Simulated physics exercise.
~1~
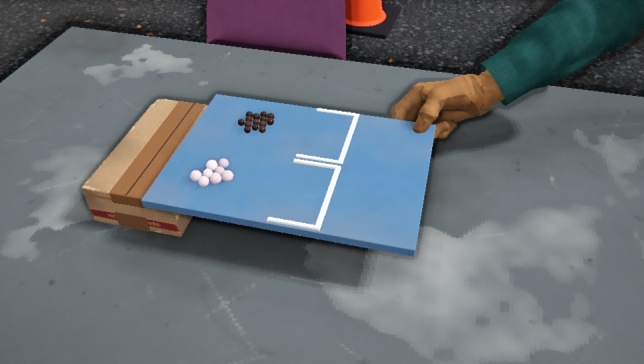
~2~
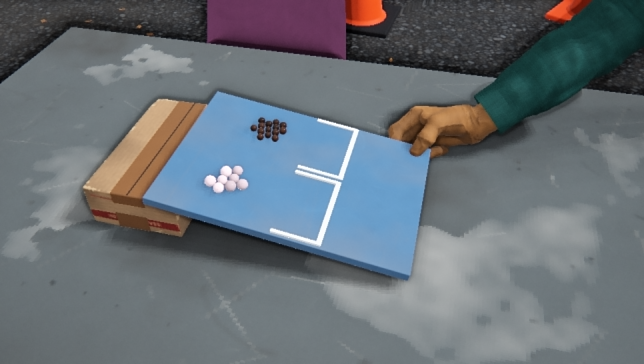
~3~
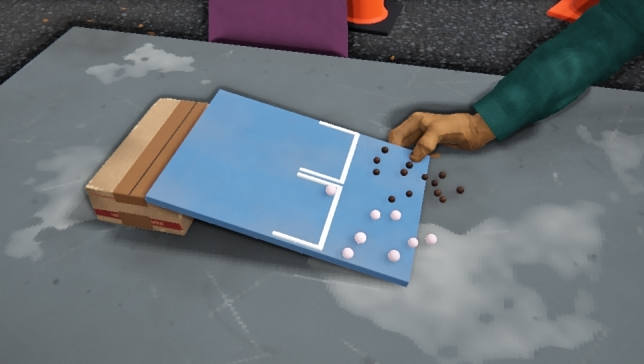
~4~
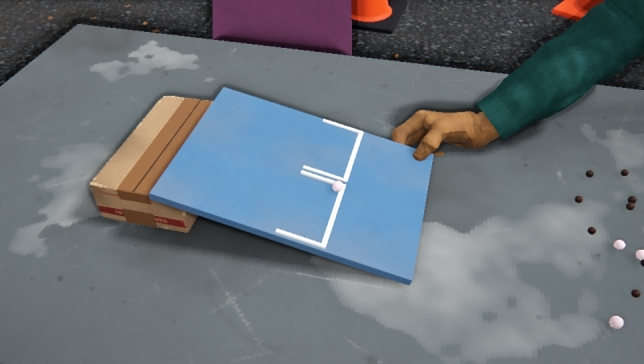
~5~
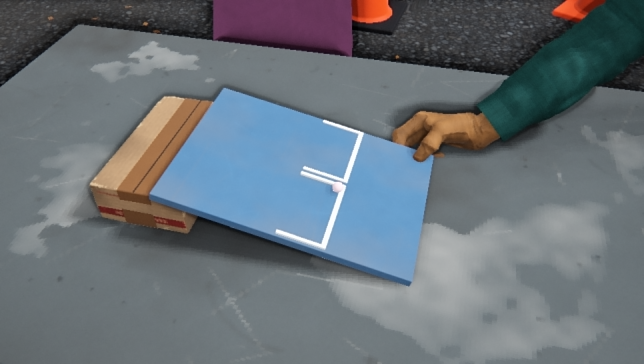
A blue board with white barrier lines leans from a taped cardboard box at left toward a gloved hand at right, seen from above on a worn grey table outdoors. Near its upper left sit a cluster of small dark balls and, below them, a cluster of pale pink ones. The hand, in a green sleeve, lowers the right end until the board slopes down. Both clusters roll right, past the white bars, and spill onto the table. The dark balls all leave the board and roll out of view, while one pale ball stays at the middle of the barrier.
